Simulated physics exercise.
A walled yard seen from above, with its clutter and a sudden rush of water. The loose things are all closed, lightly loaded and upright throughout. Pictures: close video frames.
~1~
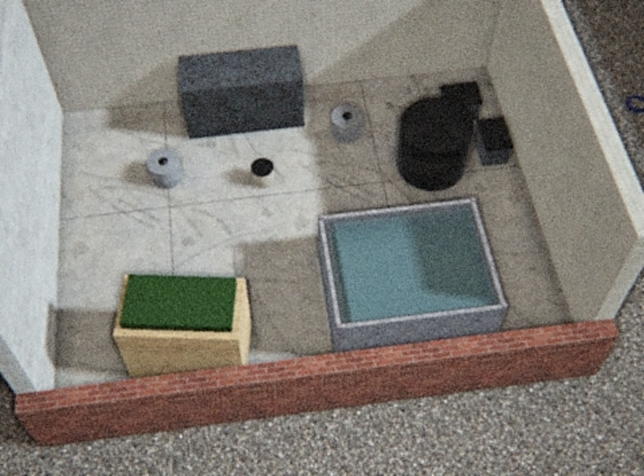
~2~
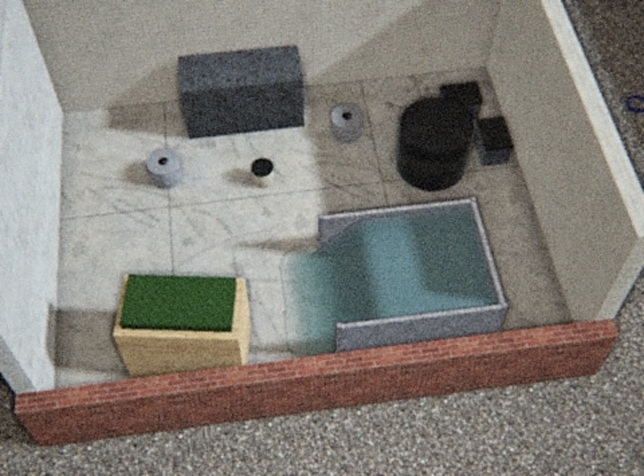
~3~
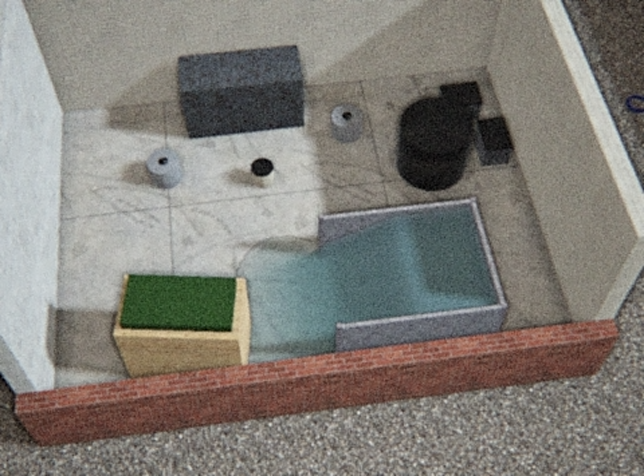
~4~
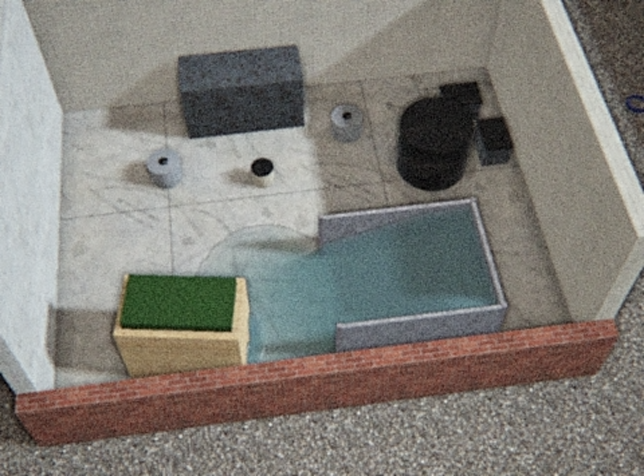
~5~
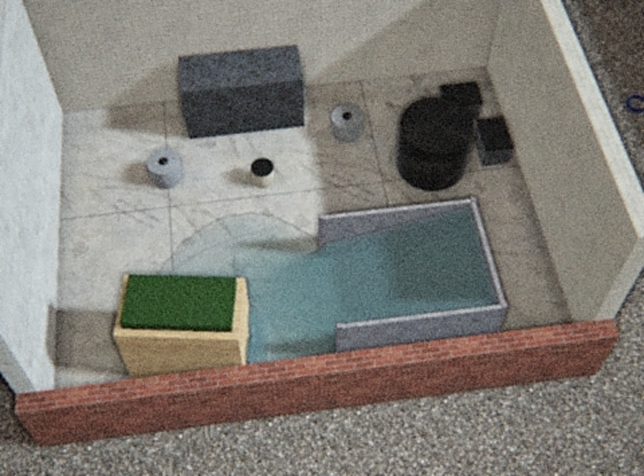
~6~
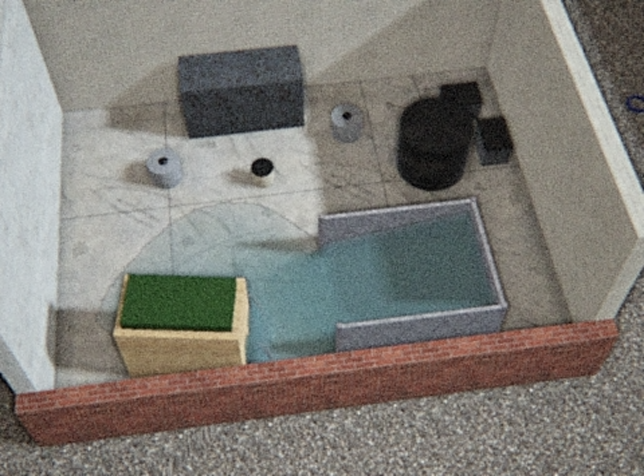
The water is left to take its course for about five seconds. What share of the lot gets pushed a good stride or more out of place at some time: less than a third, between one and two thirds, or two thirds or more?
It stays in the middle third.
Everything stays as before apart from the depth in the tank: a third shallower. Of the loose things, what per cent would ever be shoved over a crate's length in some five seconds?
Roughly 40 in a hundred.
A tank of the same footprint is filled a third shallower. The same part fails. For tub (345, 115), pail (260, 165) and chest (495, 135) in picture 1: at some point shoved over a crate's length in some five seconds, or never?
First one stopped before it, second one reached the mark, third one stopped before it.
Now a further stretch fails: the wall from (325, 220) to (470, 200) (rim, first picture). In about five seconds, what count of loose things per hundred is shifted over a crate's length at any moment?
About 100 %.
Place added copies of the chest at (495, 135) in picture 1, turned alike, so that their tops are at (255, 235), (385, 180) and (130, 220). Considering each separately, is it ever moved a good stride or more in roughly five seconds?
The first travels far, the second sits tight and the third travels far.
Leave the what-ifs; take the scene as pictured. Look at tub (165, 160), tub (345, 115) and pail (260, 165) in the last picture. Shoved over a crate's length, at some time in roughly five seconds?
Note, listed order - moved a long way / never went far / moved a long way.
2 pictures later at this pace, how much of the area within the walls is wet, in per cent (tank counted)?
About 35 per cent.
A moment on, 0 of 5 are well off their spots; 0 afloat.
Next, 0 of 5 are well off their spots; 0 afloat.
Later, 2 of 5 are well off their spots; 2 afloat.
In the end, 2 of 5 are well off their spots, and 2 have been at some point; 1 afloat.
